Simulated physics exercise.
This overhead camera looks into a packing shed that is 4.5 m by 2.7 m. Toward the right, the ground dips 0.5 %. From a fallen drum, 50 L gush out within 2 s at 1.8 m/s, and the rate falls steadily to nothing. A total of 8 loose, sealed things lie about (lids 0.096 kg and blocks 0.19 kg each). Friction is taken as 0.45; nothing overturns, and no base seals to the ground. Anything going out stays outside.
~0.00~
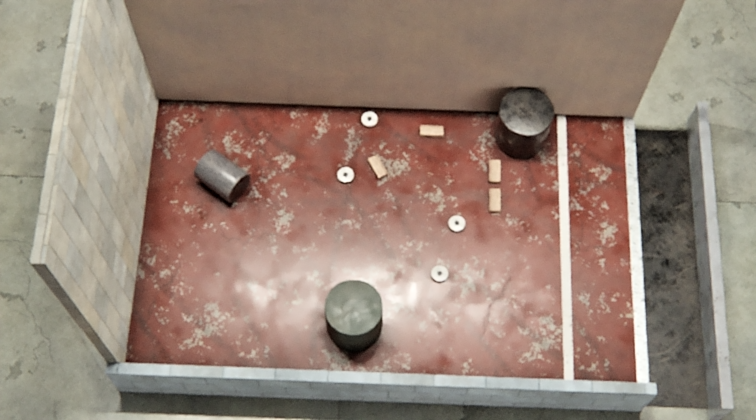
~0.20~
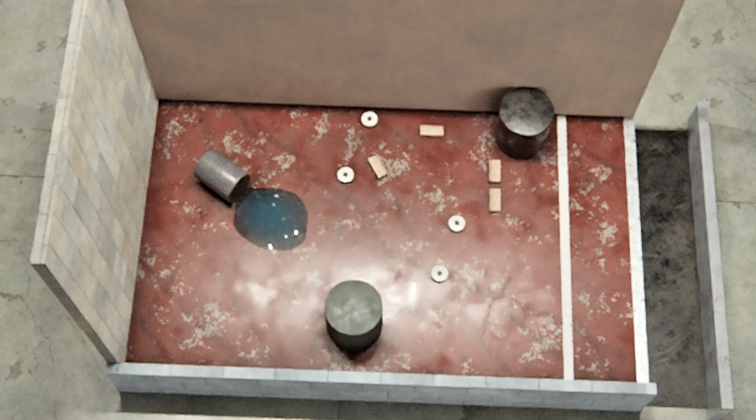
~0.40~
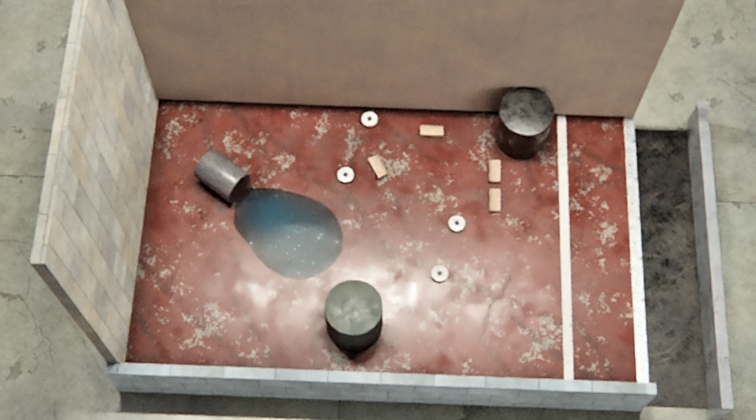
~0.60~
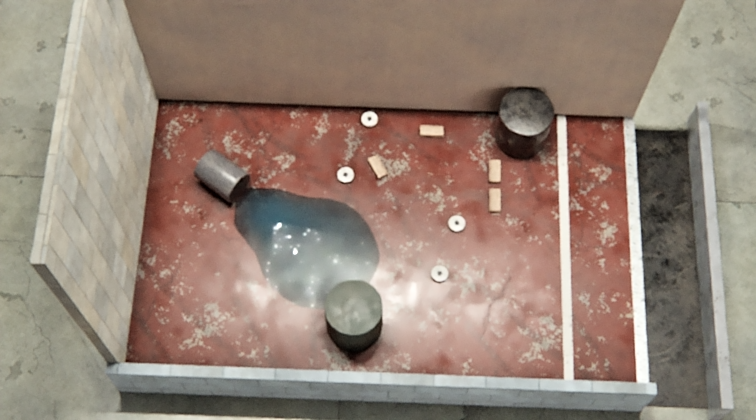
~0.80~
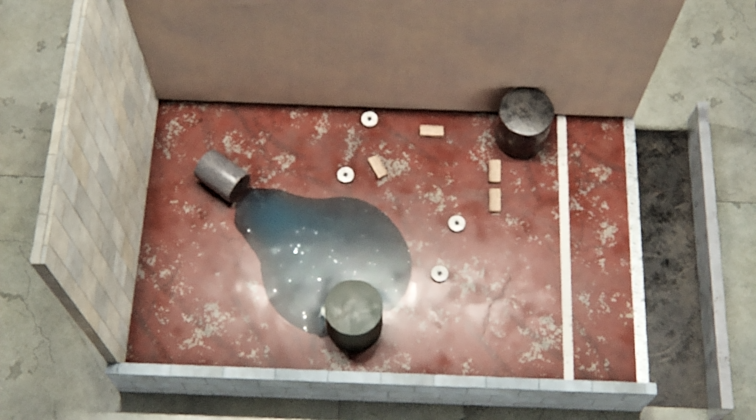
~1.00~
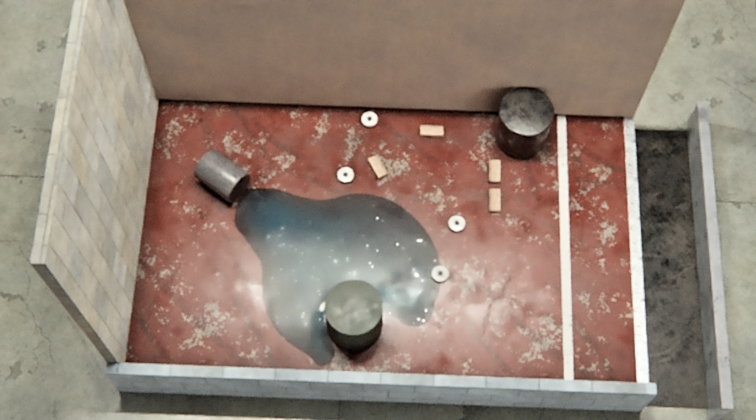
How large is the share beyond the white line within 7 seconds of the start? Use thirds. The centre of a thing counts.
Under a third.
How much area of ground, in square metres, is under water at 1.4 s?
That flooded area is roughly 2.5 m2.
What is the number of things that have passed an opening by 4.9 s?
The answer is 1 at that time.
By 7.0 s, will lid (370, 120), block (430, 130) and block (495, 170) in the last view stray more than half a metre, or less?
Item one falls below it, item two falls below it, item three falls below it.
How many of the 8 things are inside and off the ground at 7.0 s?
Count: 0.
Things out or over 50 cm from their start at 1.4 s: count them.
By my reckoning, 0.
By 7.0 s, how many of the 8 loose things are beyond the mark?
2 of them.
After 1.4 s 0 of 8 are over the mark; 0 afloat.
After 3.1 s 1 of 8 are over the mark; 0 afloat.
After 4.9 s 2 of 8 are over the mark; 0 afloat.
After 7.0 s 2 of 8 are over the mark; 0 afloat.
